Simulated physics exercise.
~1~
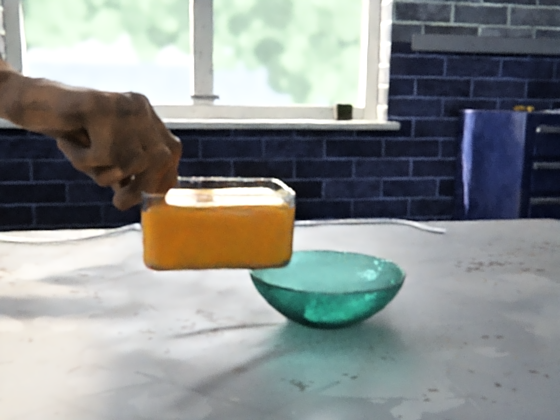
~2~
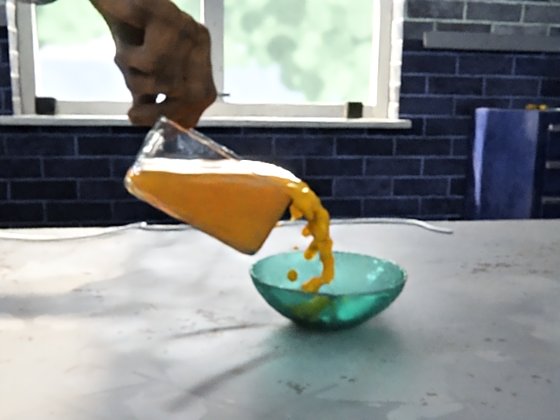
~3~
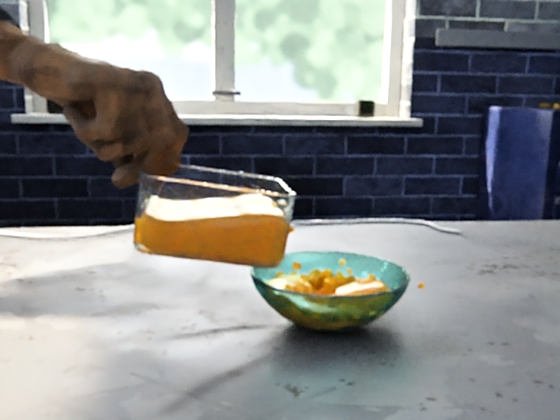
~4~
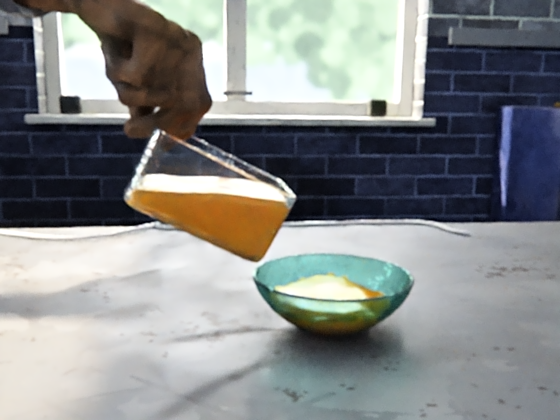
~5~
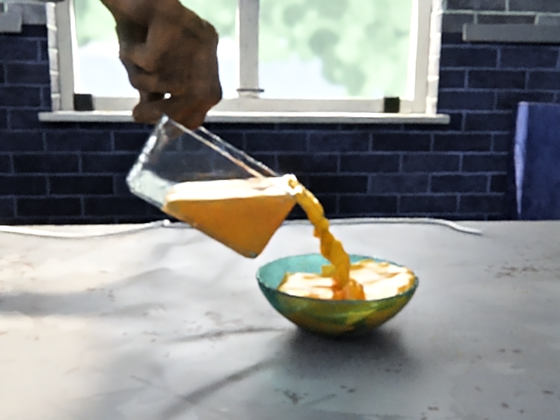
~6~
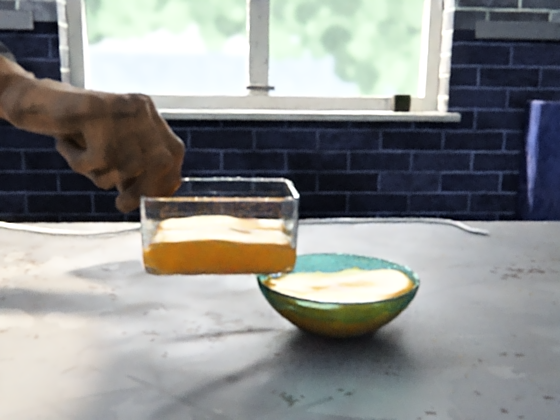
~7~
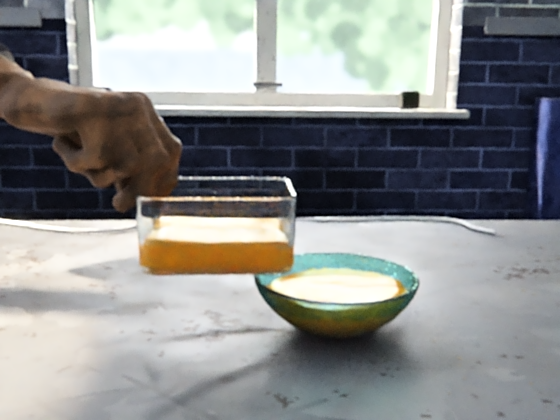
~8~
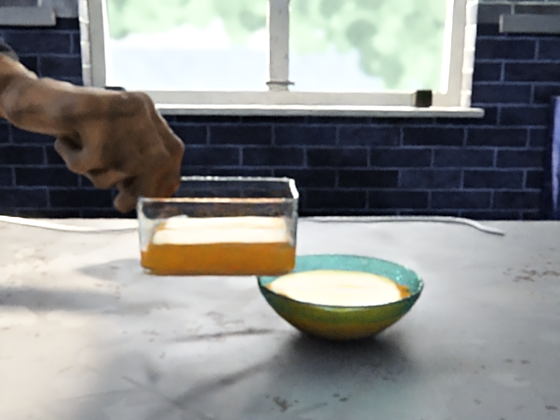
On a pale tabletop before a dark blue brick wall and a window, a hand tipped a clear box of orange juice over a green glass bowl, levelled it, then poured again, leaving the bowl nearly full and some juice in the box.
